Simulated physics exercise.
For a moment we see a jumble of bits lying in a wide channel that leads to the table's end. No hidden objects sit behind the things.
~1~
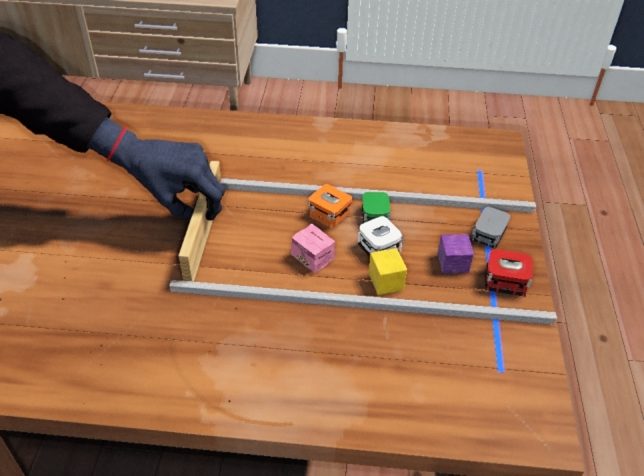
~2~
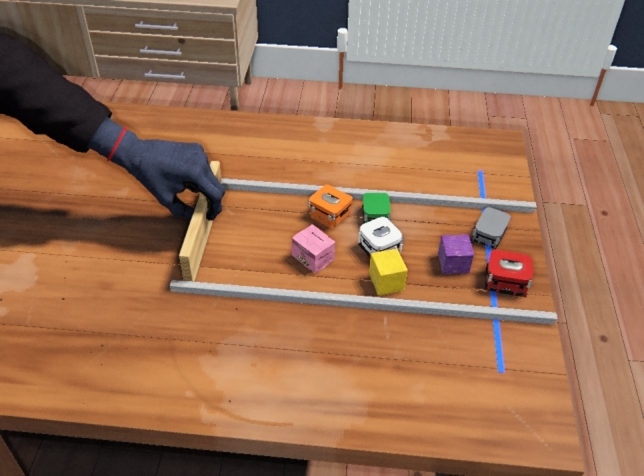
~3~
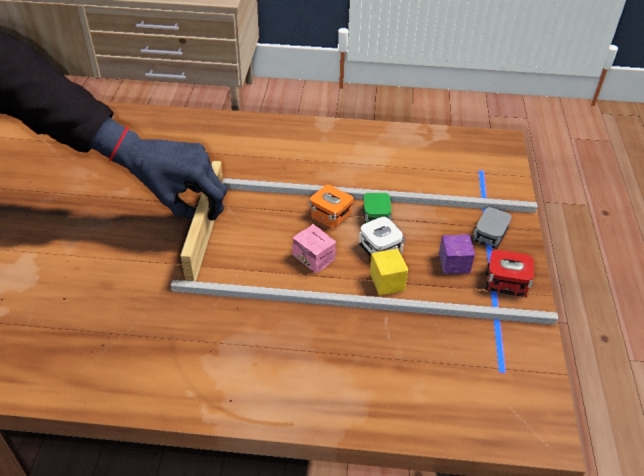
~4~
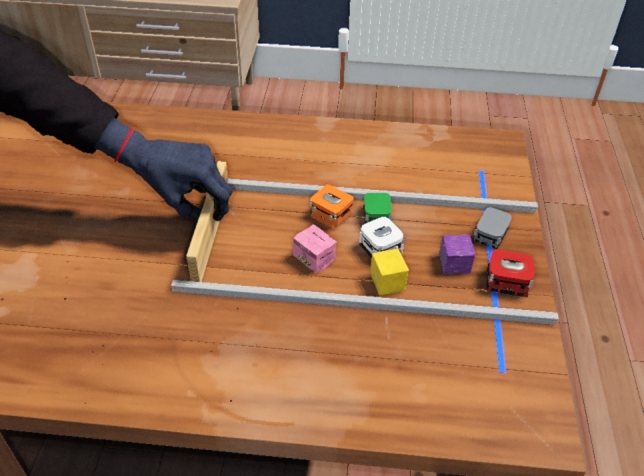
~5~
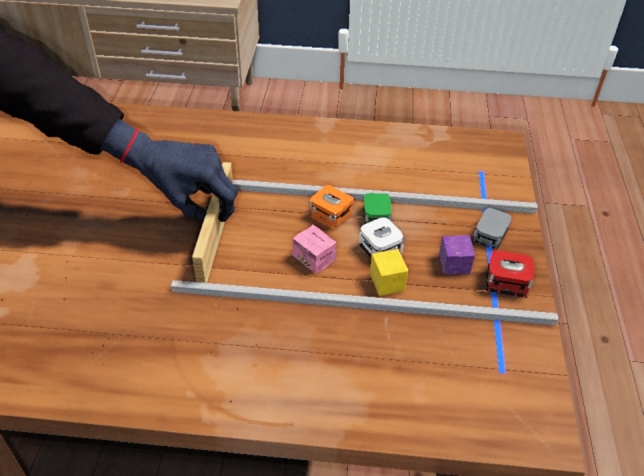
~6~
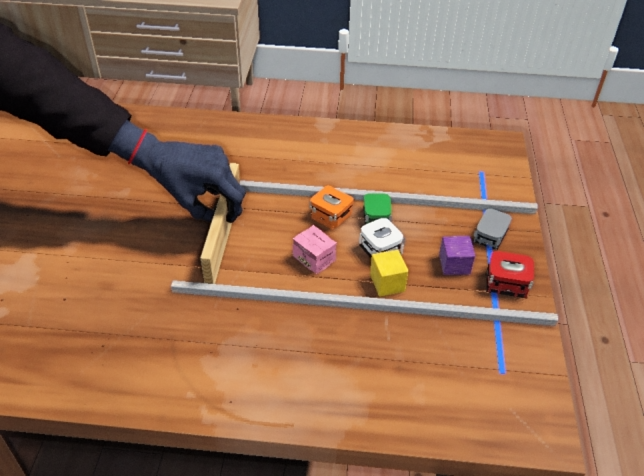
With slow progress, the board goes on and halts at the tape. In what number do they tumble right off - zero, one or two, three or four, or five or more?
The number that tumble down is under three but above nil.
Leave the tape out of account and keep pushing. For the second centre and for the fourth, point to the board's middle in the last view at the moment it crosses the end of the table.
Around (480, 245); afterwards around (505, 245).
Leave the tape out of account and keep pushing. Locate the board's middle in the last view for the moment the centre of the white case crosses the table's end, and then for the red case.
Roughly at (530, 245) and roughly at (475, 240).
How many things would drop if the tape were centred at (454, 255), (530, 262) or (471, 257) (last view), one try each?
In order, 0, 4 and 0.
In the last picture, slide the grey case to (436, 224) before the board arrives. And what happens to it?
Result: Grey case not saved.
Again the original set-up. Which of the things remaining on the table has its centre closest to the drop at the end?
That's the green case.
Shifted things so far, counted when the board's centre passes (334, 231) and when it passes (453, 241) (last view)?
First 3 and then 8.
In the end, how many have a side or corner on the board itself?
It adds up to 4.
A little later, none off yet; red case at rest near (510, 274); grey case at rest near (492, 229); purple block at rest near (457, 255).
Next, none off yet; red case at rest near (510, 274); grey case at rest near (492, 229); purple block at rest near (459, 256).
When it is over, the number that fall off is one or two; down, grey case and red case.
